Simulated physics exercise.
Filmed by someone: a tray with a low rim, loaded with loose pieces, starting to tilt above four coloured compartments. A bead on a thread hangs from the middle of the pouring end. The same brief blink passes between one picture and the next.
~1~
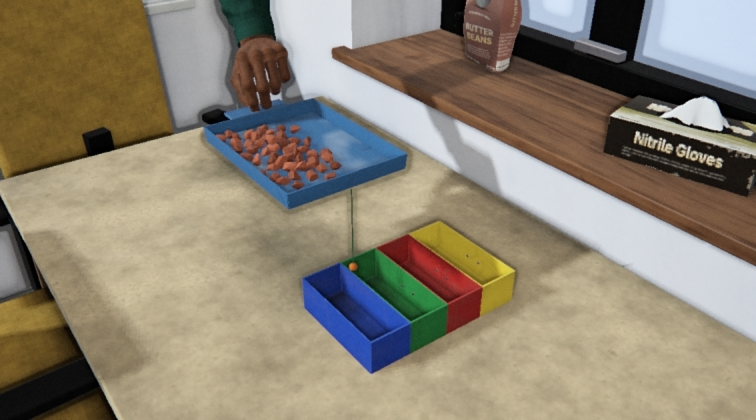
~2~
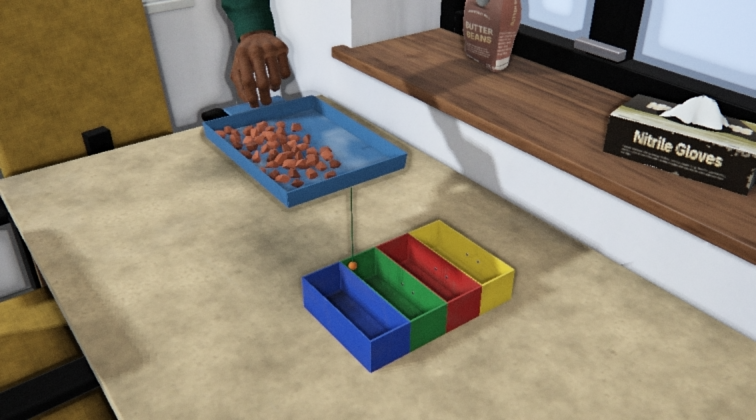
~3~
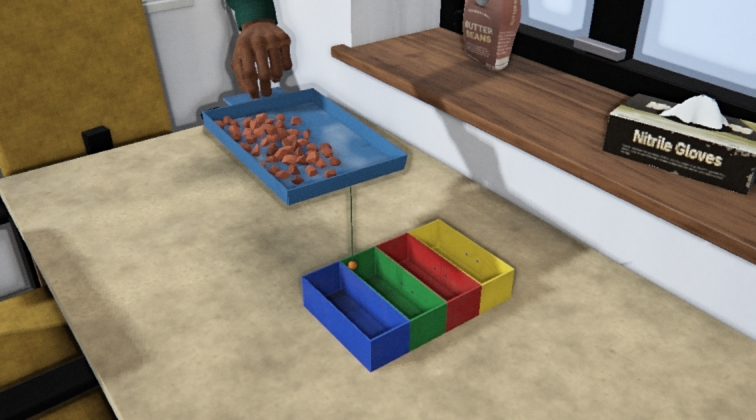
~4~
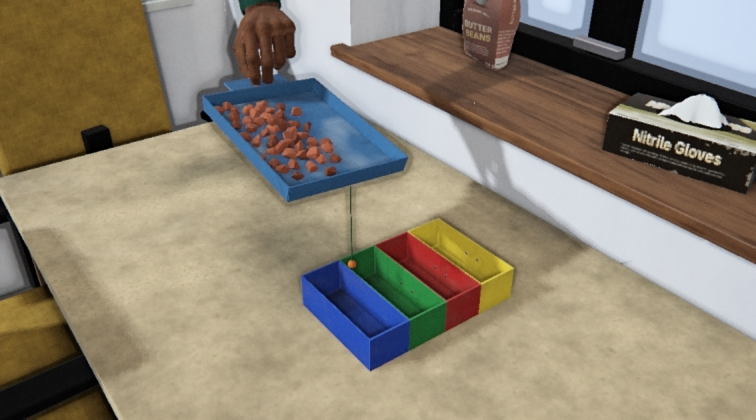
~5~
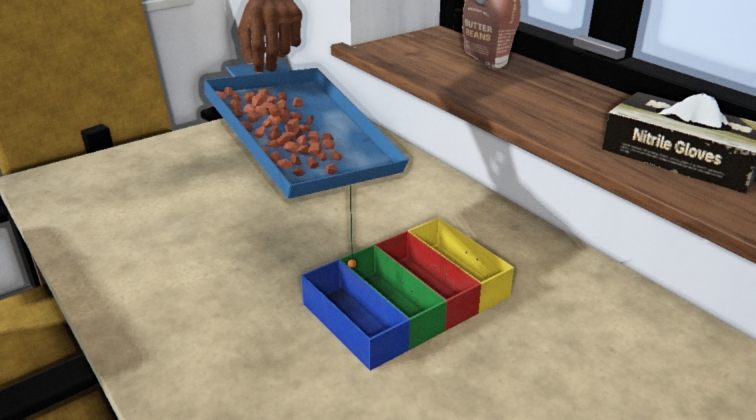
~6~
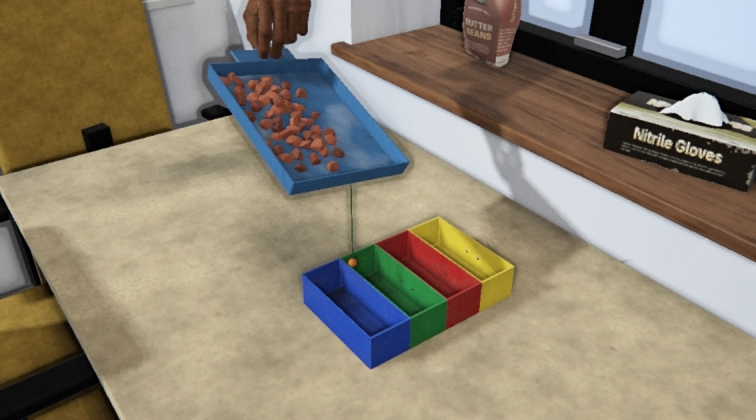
The clip opens on a shallow blue tray of reddish chunks held level above blue, green, red and yellow compartments, a hand at its far end and an orange bead hanging below. The hand then rises, lifting the far end, and the tray tilts gradually toward its right corner as a few pieces shift.
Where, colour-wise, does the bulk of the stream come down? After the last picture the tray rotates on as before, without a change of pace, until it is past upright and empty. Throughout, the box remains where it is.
In the red cell.
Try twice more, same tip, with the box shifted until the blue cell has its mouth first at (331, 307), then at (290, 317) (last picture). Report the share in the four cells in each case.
Roughly 100 %, then roughly 70 %.
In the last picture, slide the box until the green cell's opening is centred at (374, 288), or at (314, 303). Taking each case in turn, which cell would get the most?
The first time it is red, and the second time it is yellow.
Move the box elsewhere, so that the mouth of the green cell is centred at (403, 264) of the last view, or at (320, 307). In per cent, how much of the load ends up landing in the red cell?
In order, 30 % and 0 %.
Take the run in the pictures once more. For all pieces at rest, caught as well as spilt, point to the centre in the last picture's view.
Near (419, 281).
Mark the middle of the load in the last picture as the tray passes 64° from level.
The middle of the pieces shows up near (376, 155).
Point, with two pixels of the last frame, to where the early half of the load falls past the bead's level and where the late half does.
At (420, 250) for the first part, then at (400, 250) for the others.
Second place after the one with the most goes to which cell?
Rank 2: The green one.
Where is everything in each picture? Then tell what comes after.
Corners of the pouring end at (288, 193) and (405, 153), level; middle of the load at (287, 152), bits of crushed brick; bead on its thread at (353, 267); blue cell at (391, 345); green cell at (429, 326); red cell at (464, 307); yellow cell at (497, 290), in the first picture.
Corners of the pouring end at (288, 192) and (405, 153), level; middle of the load at (287, 149), in the second picture.
Corners of the pouring end at (288, 190) and (406, 154), tipped barely, lowest at the right corner; middle of the load at (287, 144), in the third picture.
Corners of the pouring end at (289, 187) and (406, 156), tipped a little, lowest at the right corner; middle of the load at (287, 136), in the fourth picture.
Corners of the pouring end at (291, 184) and (407, 159), tipped clearly, lowest at the right corner; middle of the load at (289, 129), in the fifth picture.
Corners of the pouring end at (294, 181) and (408, 161), tipped clearly, lowest at the right corner; middle of the load at (278, 122), a stray few on the move; blue cell at (390, 341); green cell at (428, 321); red cell at (463, 303); yellow cell at (497, 286), in the sixth picture.
Soon, tray tipped steeply; nearly all on the tray; a small part falling or outside the box.
A while on, tray tipped past a quarter turn; about half on the tray; about a third in the red cell; a stray few in the green cell; about a quarter falling or outside the box.
Towards the end, tray tipped past a quarter turn; most in the red cell; about a quarter in the green cell; a stray few falling or outside the box.
Finally, tray tipped past a quarter turn; most in the red cell; about a quarter in the green cell; none in the blue cell; none in the yellow cell; a stray few outside the box.
